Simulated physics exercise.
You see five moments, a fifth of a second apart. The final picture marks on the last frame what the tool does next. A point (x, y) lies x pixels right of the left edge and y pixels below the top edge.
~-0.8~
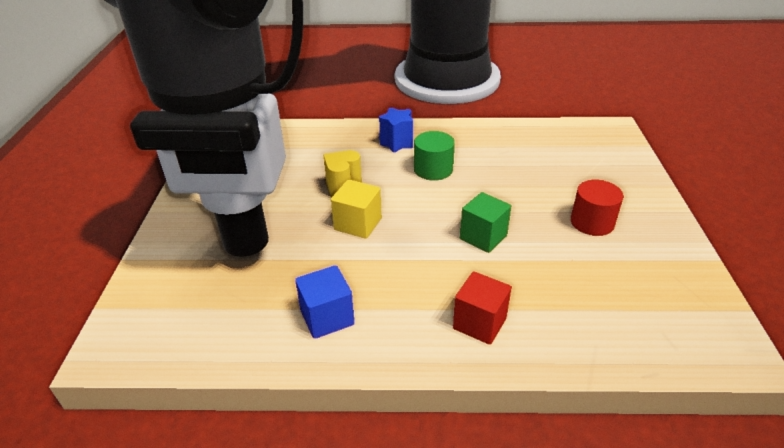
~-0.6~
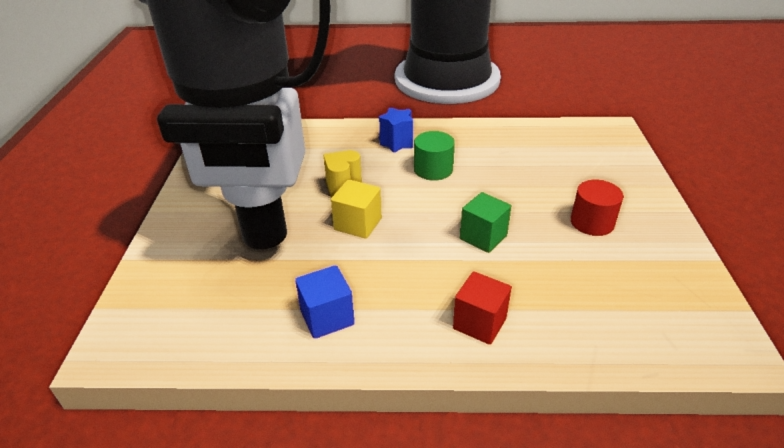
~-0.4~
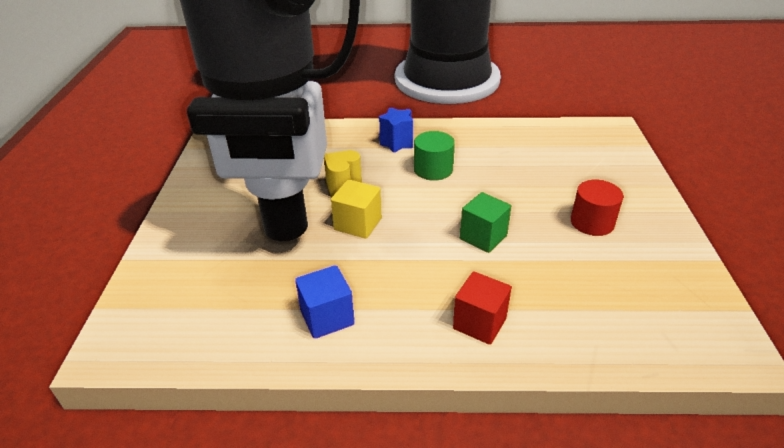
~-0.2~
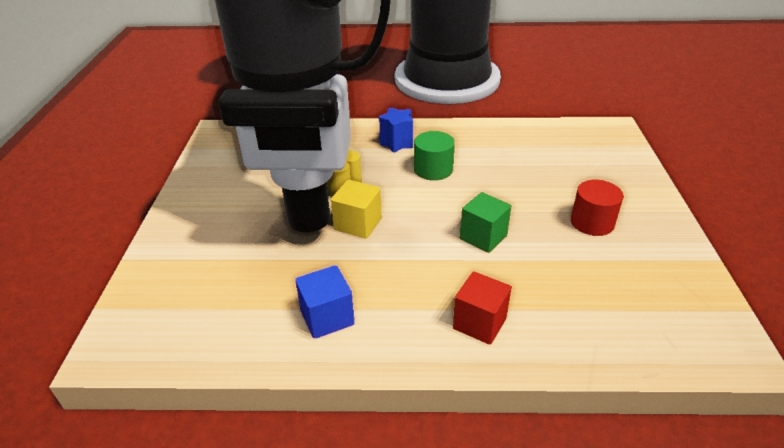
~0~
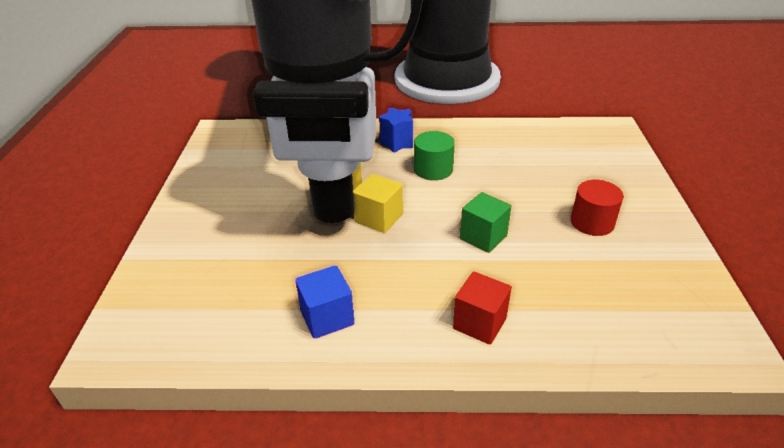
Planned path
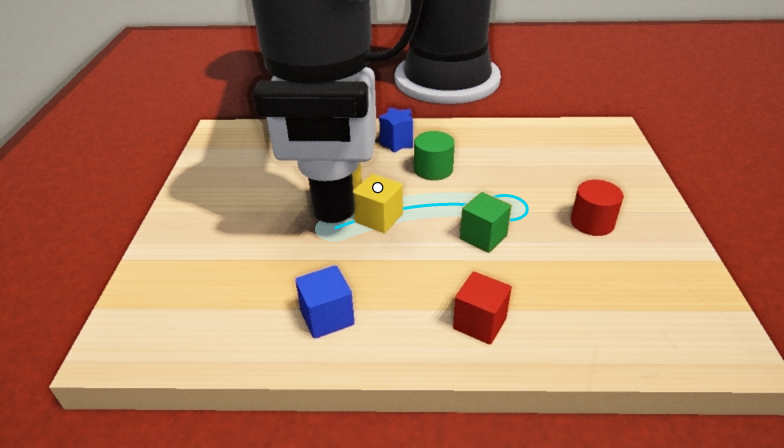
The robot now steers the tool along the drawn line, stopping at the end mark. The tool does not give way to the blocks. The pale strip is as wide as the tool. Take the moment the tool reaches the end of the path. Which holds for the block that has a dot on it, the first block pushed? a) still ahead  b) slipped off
I'll go with a - still ahead.
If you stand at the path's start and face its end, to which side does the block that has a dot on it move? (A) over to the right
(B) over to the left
Choice A: Over to the right.
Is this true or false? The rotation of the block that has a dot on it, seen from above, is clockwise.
That claim is true.
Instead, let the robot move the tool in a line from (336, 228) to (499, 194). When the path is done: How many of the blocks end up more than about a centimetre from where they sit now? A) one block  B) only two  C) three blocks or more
That would be A.
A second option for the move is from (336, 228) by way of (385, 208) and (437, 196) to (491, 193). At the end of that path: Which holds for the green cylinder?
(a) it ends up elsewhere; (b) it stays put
I choose b.
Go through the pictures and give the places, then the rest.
The first picture shows lower end of the tool (247, 242), tops of blocks, yellow heart-shaped block (341, 159), yellow square (356, 193), green square (487, 206).
The second picture shows tool (265, 235), blocks as before.
The third picture shows tool (286, 228), blocks as before.
The fourth picture shows tool (309, 219), blocks as before.
The fifth picture shows tool (334, 210), yellow heart-shaped block hidden, yellow square (378, 188), green square (487, 206).
The drawn path runs from (336, 228) over (391, 211) and (448, 204) to (507, 207); the dot is on the yellow square.
The first path, step by step. One third of the way, tool (391, 194); yellow square (433, 180), turned 35° clockwise.
Two thirds of the way, tool (450, 187); yellow square (489, 182), turned 80° clockwise; green square (497, 209), turned 35° clockwise.
At the end, tool (509, 190); yellow heart-shaped block not moved; yellow square (550, 189), turned 100° clockwise; green square (500, 209), turned 50° clockwise.
